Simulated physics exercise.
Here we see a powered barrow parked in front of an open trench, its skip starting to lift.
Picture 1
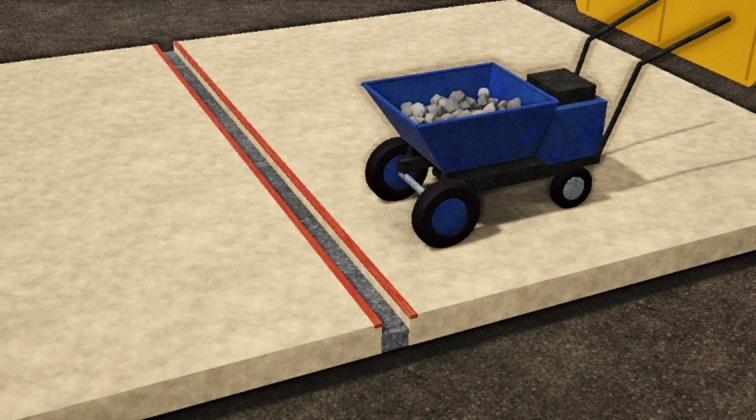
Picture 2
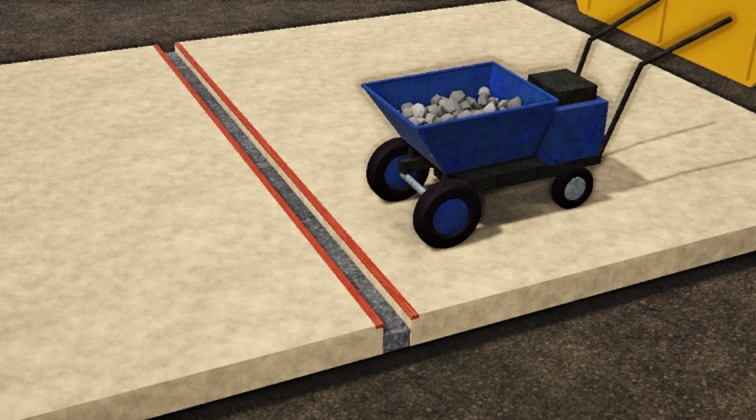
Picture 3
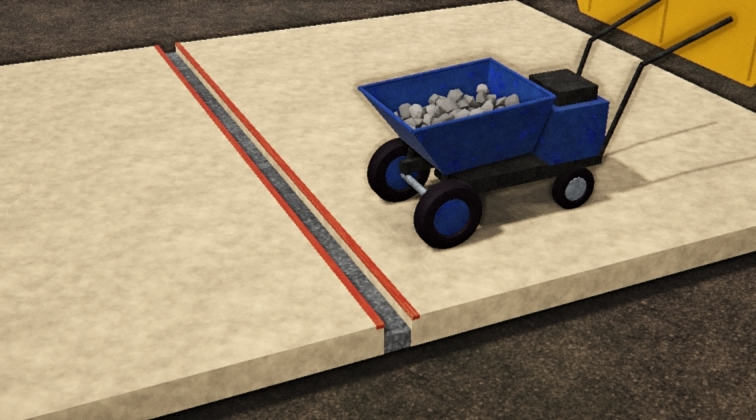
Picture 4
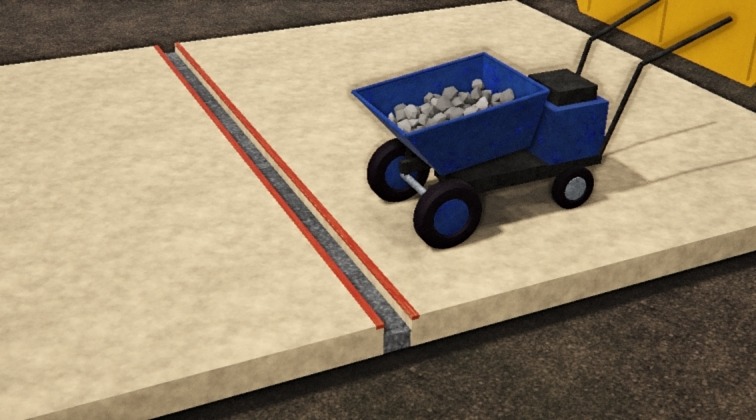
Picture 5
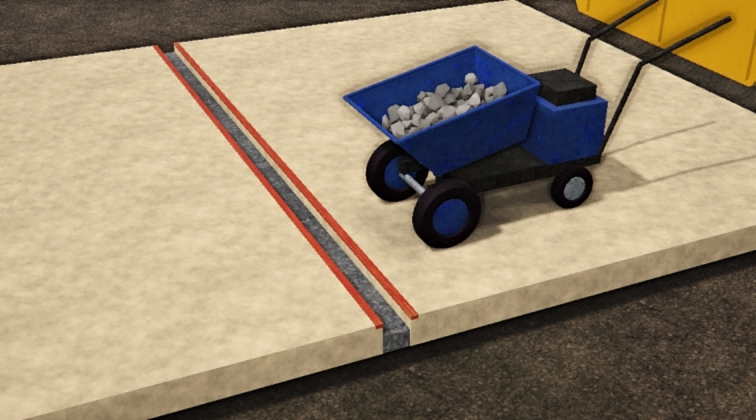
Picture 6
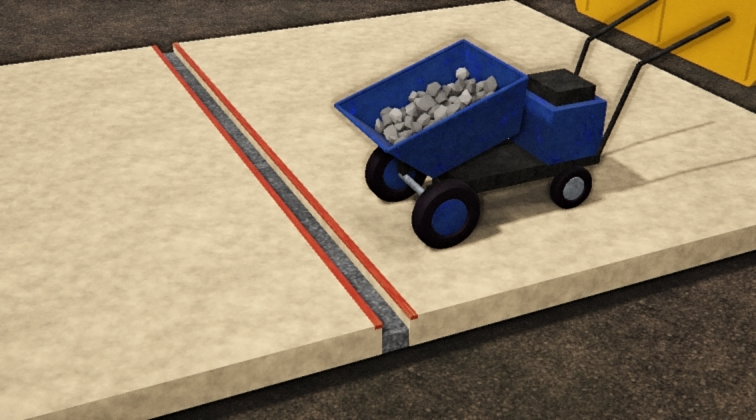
On a pale slab crossed by a narrow, red-edged trench, a blue powered barrow stands to the right with broken grey stones in its level skip. The skip begins to tip slightly toward the left, then tilts further, its rear rising and front lip lowering while the wheels stay put.
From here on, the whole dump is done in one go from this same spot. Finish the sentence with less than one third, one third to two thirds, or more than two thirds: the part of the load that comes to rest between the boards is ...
The part between the boards is less than one third.
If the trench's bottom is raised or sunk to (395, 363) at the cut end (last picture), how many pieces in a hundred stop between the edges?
I'd guess close to 10 percent.
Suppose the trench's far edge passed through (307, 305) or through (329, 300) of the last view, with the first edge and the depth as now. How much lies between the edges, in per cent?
Roughly 70 percent first and 50 percent second.
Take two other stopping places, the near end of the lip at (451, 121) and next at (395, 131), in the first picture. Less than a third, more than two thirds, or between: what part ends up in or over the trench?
First: One to two thirds. Second: Under a third.
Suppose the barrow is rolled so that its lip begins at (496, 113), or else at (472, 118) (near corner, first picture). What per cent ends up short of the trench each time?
First place: Around 50 per cent. Second place: Around 30 per cent.
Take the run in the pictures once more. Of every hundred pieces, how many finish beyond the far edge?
I'd put it at around 65 percent.
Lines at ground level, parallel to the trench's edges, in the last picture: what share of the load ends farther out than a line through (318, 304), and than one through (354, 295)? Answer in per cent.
30 and 60 in a hundred.
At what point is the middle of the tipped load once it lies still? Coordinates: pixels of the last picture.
At about (288, 246).
Shortly afterwards, skip tipped steeply; the whole lot in the skip.
Next, skip tipped right over; all but a few in the skip; only a few in or heaped over the trench; only a few beyond it.
Some moments later, skip tipped right over; near a third in the skip; only a few in or heaped over the trench; near two thirds beyond it.
In the end, skip tipped right over; near a quarter in the skip; a little in or heaped over the trench; near two thirds beyond it.
